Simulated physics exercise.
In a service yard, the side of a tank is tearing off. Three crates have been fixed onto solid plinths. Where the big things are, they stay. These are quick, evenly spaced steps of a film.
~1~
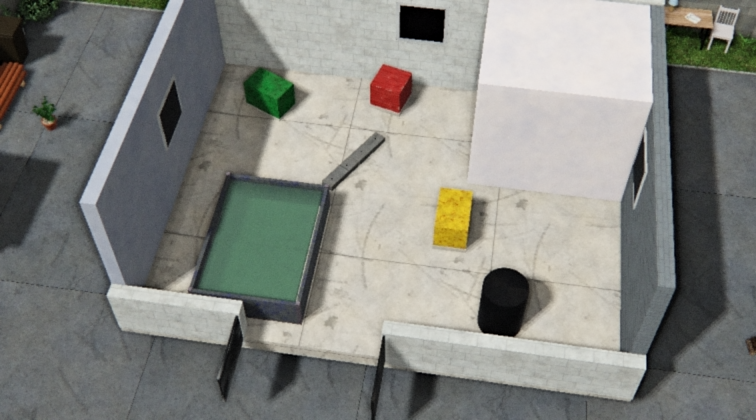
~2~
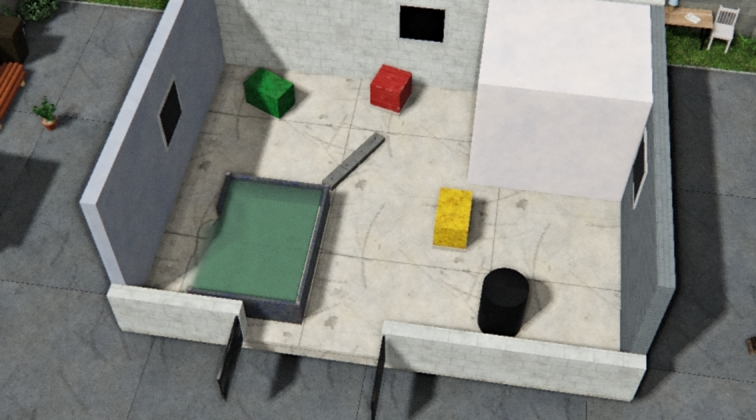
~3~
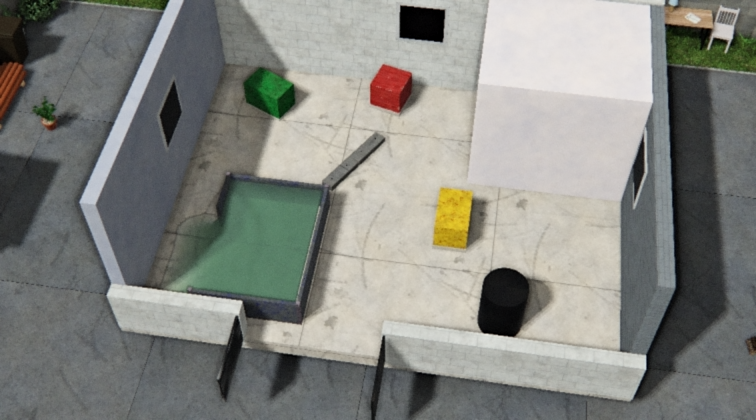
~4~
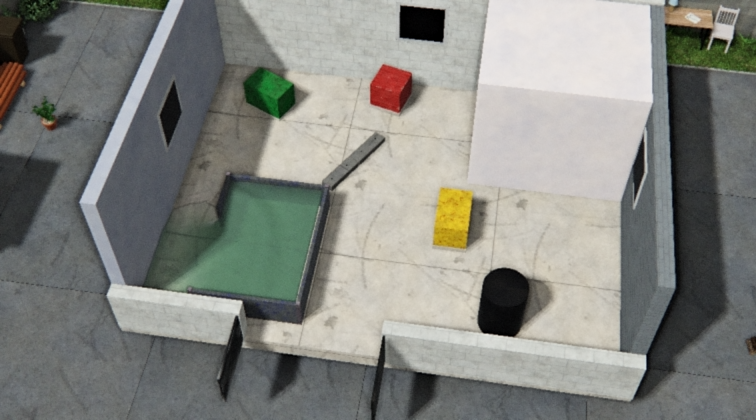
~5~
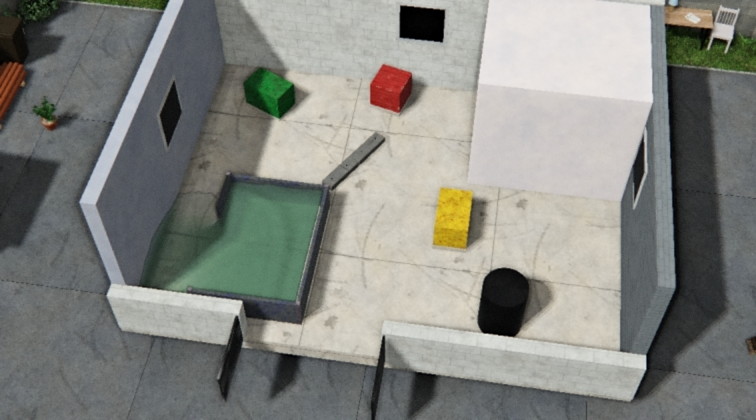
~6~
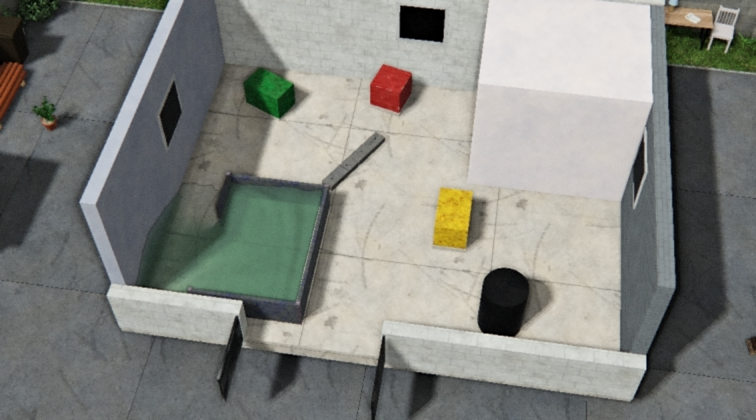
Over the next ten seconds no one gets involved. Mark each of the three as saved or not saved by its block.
Red crate - not saved; yellow crate - saved; green crate - not saved.
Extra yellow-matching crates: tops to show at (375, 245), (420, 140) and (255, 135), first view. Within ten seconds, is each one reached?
Listed order: Unflooded / unflooded / flooded.
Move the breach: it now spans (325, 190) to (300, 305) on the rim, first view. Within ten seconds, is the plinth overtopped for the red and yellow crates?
My take: The red crate gets flooded, while the yellow crate gets flooded.
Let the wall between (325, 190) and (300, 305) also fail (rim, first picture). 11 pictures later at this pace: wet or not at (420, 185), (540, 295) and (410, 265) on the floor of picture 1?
Spot one inundated, spot two inundated, spot three inundated.
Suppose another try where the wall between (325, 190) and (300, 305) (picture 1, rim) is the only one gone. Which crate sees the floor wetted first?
That would be the yellow crate.
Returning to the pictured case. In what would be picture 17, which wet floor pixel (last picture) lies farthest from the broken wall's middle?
My best guess is about (218, 85).
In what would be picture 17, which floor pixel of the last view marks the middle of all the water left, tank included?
Centre of mass: Roughly (224, 252).
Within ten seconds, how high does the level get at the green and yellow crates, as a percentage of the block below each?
The first comes to 520 per cent and the second to 70 per cent.
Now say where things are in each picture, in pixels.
Still water in the tank at (262, 239), in the first picture.
The front is at (212, 223), out from the gap at (209, 260), in the second picture.
The front is at (192, 221), out from the gap at (210, 261), in the third picture.
The front is at (171, 215), out from the gap at (210, 262), in the fourth picture.
Water pours out at (210, 262) and has run to (177, 200), in the fifth picture.
Water pours out at (210, 262) and has run to (181, 187), in the sixth picture.
A moment on, water covers 10 % of the floor; the red crate not reached, the yellow crate not reached, the green crate not reached.
Next, water covers 20 % of the floor; the red crate not reached, the yellow crate not reached, the green crate water round its plinth.
Then, water covers 30 % of the floor; the red crate water round its plinth, the yellow crate not reached, the green crate water round its plinth.
Later, water covers 45 % of the floor; the red crate water round its plinth, the yellow crate not reached, the green crate water round its plinth.
In the end, water covers 60 % of the floor; the red crate was topped, the yellow crate stayed above the water, the green crate was topped.
